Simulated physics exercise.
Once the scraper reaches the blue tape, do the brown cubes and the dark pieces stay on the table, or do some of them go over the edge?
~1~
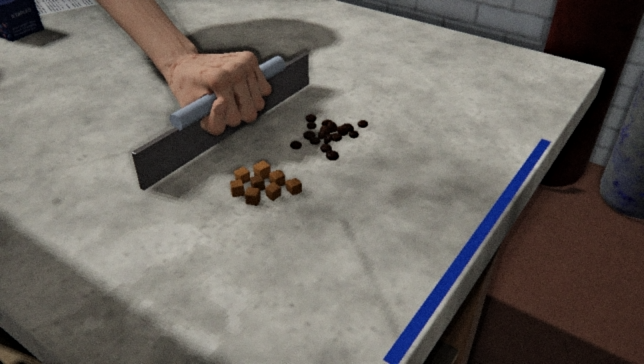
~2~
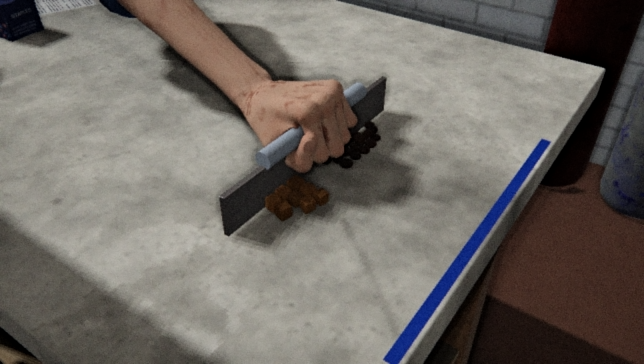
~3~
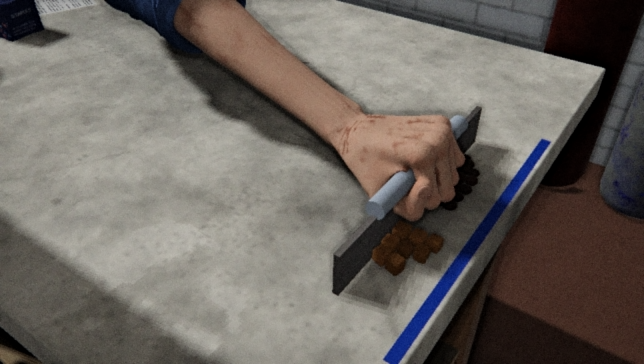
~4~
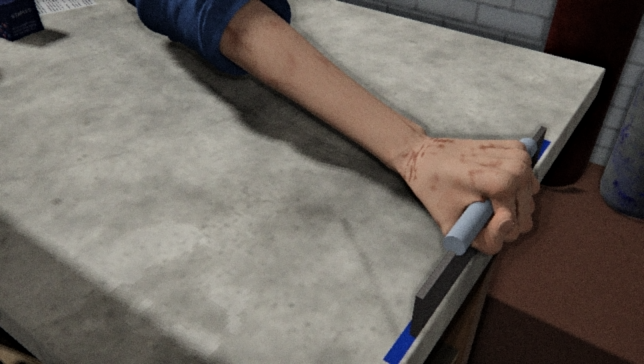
Some of both go over the edge. The brown cubes and the dark pieces are each pushed off the end of the table, at least in part.
